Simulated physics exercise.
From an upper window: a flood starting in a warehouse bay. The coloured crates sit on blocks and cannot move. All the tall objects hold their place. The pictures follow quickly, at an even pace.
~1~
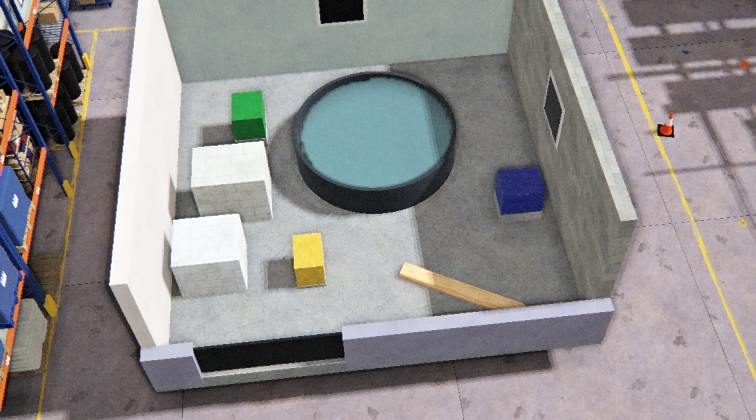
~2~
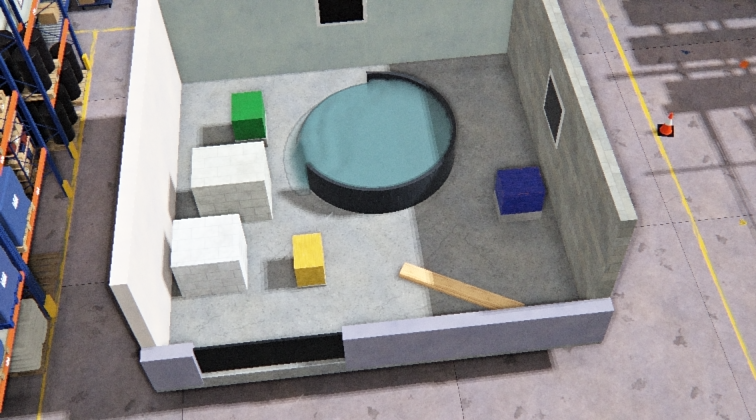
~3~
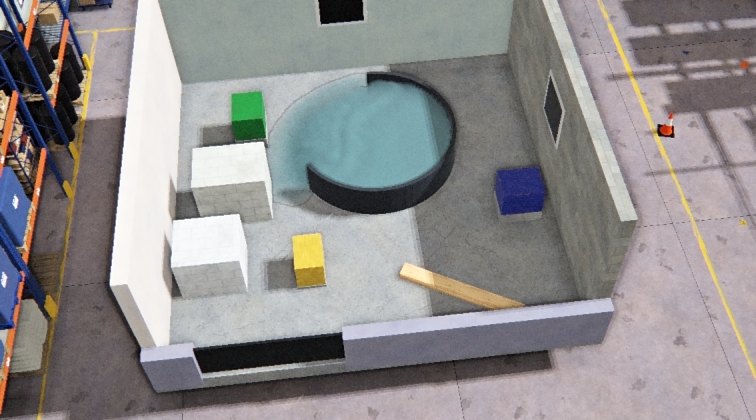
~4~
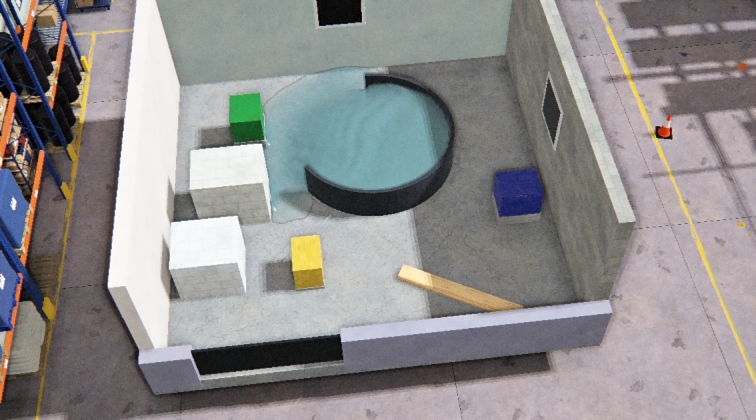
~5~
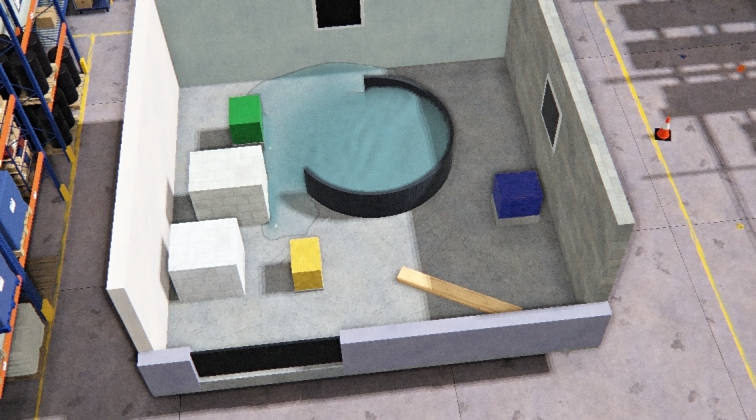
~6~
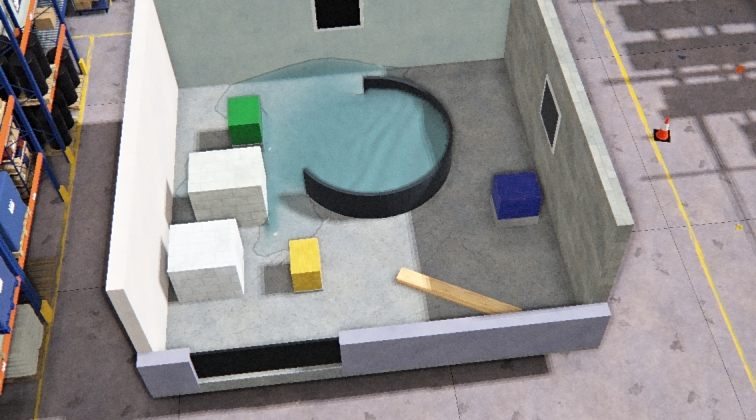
A large round dark-walled tank of blue-green water stands in a walled enclosure inside a warehouse, seen from high above. Two white blocks and a green one sit to its left, a yellow block and wooden plank in front, and a blue block to the right. The tank's left side opens, and water pours leftward, spreading across the floor around the green and white blocks and toward the yellow one.
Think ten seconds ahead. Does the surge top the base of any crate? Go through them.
In the end: The green crate is soaked; the blue crate keeps dry; the yellow crate is soaked.
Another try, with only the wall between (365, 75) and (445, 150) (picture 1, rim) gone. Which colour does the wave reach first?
First comes the blue one.
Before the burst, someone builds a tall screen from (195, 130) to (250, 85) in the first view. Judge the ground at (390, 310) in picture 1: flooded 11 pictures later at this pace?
There: Not flooded.
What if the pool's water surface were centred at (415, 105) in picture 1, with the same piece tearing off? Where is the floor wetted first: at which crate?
The crate marked green.
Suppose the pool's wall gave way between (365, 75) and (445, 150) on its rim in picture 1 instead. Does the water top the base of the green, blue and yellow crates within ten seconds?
Then: Green crate is spared, blue crate is soaked, yellow crate gets wet.
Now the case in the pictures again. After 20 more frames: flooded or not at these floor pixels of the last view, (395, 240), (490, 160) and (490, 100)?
In that order: Wet, not flooded, covered.
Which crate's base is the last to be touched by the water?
The blue one.
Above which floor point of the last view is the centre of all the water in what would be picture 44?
I would point to (331, 162).
A moment on, water covers 30 % of the floor; the green crate water round its plinth, the blue crate not reached, the yellow crate water round its plinth.
Next, water covers 50 % of the floor; the green crate water round its plinth, the blue crate not reached, the yellow crate water round its plinth.
Then, water covers 60 % of the floor; the green crate water round its plinth, the blue crate not reached, the yellow crate water round its plinth.
Later, water covers 90 % of the floor; the green crate water round its plinth, the blue crate water round its plinth, the yellow crate water round its plinth.
In the end, water covers 100 % of the floor; the green crate was topped, the blue crate stayed above the water, the yellow crate was topped.
